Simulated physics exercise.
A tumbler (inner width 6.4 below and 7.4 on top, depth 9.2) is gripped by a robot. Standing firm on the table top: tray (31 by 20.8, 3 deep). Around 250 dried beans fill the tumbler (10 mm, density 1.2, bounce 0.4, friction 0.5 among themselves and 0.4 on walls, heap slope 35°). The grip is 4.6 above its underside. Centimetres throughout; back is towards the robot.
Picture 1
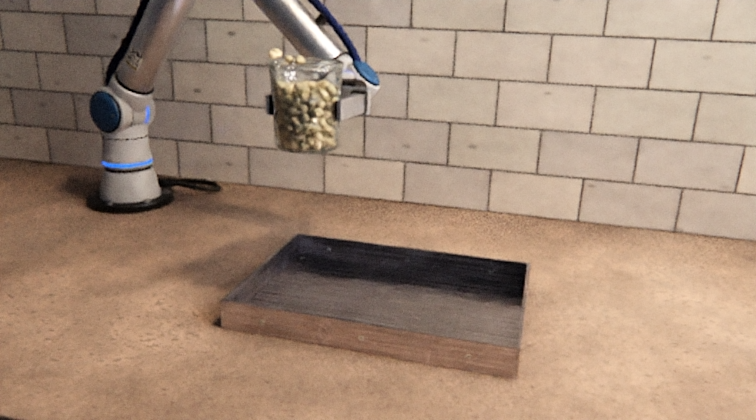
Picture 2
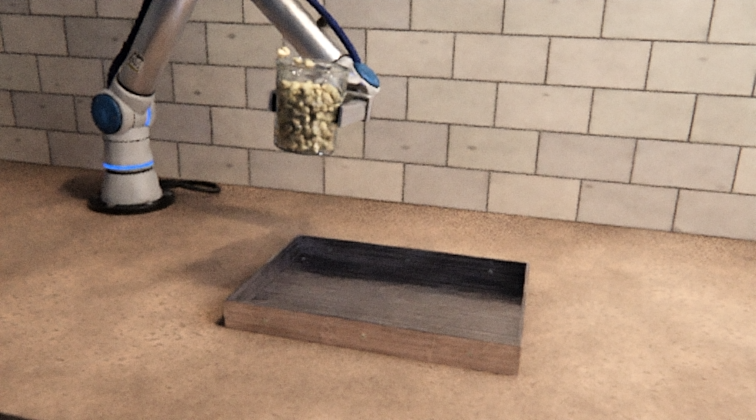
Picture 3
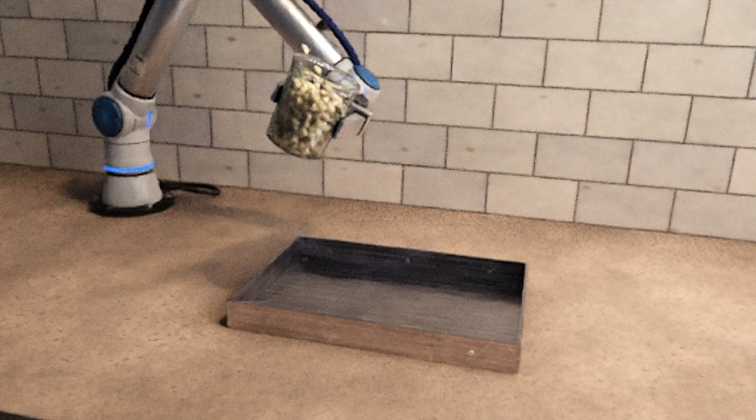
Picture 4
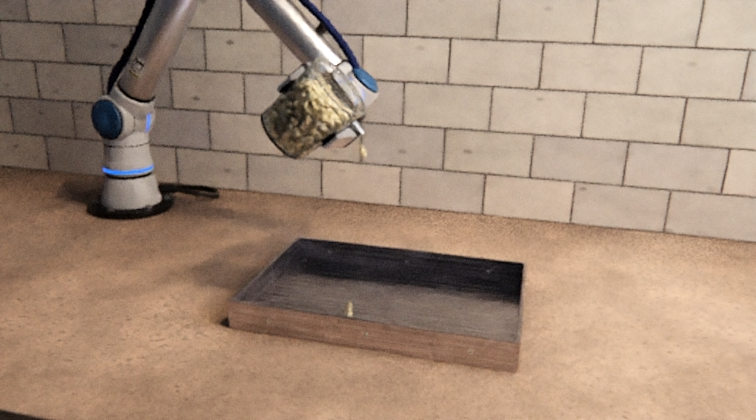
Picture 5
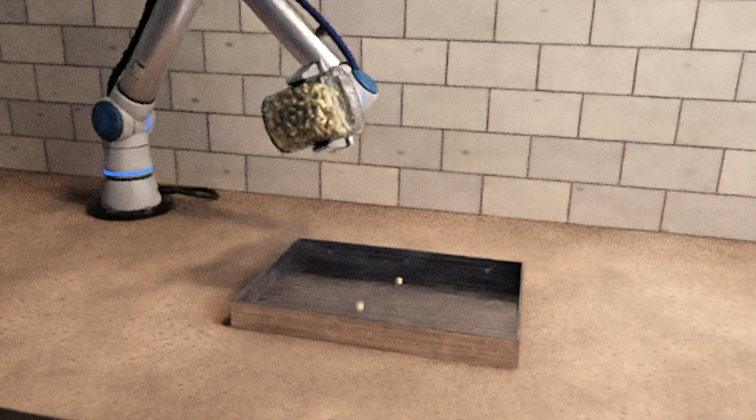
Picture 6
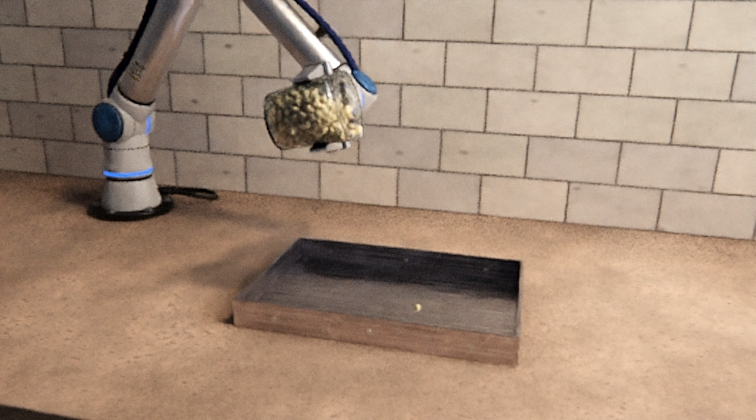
A robot arm tilts a clear tumbler of beans, and two drop into the tray.
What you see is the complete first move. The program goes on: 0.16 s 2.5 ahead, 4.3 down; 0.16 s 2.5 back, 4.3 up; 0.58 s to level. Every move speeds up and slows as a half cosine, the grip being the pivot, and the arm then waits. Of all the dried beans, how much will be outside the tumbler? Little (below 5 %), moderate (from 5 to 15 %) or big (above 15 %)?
Outside the tumbler the share is little, below 5 %.
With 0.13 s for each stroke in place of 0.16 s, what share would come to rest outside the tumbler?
In that case some 5 per cent.
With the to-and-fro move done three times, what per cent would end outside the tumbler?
It would be near 5 per cent.
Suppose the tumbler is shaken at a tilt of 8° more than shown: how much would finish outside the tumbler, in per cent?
It would be near 5 per cent.
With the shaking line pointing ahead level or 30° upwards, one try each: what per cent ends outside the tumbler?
Some 25 and 30 per cent.
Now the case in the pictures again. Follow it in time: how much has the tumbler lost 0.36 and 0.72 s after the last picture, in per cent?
About 0, 0.
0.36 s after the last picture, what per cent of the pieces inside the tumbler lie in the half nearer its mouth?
Some 40 per cent.
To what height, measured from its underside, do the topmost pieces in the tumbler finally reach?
Roughly 9.0 cm.
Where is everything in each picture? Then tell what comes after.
Tumbler middle at (307, 106), level; upper third of the load around (305, 93), from x 275 to 335, top at y 55; 253 in the tumbler, in the first picture.
Tumbler middle at (309, 108), tilted 7° forward; upper third of the load around (307, 95), from x 280 to 335, top at y 50, in the second picture.
Tumbler middle at (310, 110), tilted 26° forward; upper third of the load around (308, 97), from x 275 to 340, top at y 50; 252 in the tumbler, 1 in flight or on a rim, in the third picture.
Tumbler middle at (311, 112), tilted 49° forward; upper third of the load around (310, 99), from x 270 to 365, top at y 80; 251 in the tumbler, 1 in the tray, 1 in flight or on a rim, in the fourth picture.
Tumbler middle at (311, 113), tilted 68° forward; upper third of the load around (309, 102), from x 270 to 400, top at y 85; 251 in the tumbler, 2 in the tray, in the fifth picture.
Tumbler middle at (312, 114), tilted 75° forward; upper third of the load around (307, 104), from x 270 to 415, top at y 90; 251 in the tumbler, 2 in the tray, in the sixth picture.
Then, 0.36 s after the last picture, tilted 74° forward, highest piece 25 above the table; 247 in the tumbler, 4 in the tray, 2 in flight or on a rim.
Then, 0.72 s after the last picture, tilted 16° forward, highest piece 27 above the table; 247 in the tumbler, 6 in the tray.
Then, 1.10 s after the last picture, level, highest piece 28 above the table; 247 in the tumbler, 6 in the tray.
Then, 2.15 s after the last picture, level, highest piece 28 above the table; 247 in the tumbler, 6 in the tray.
Final count, 247 in the tumbler, 6 in the tray. That is 2 % outside the tumbler.
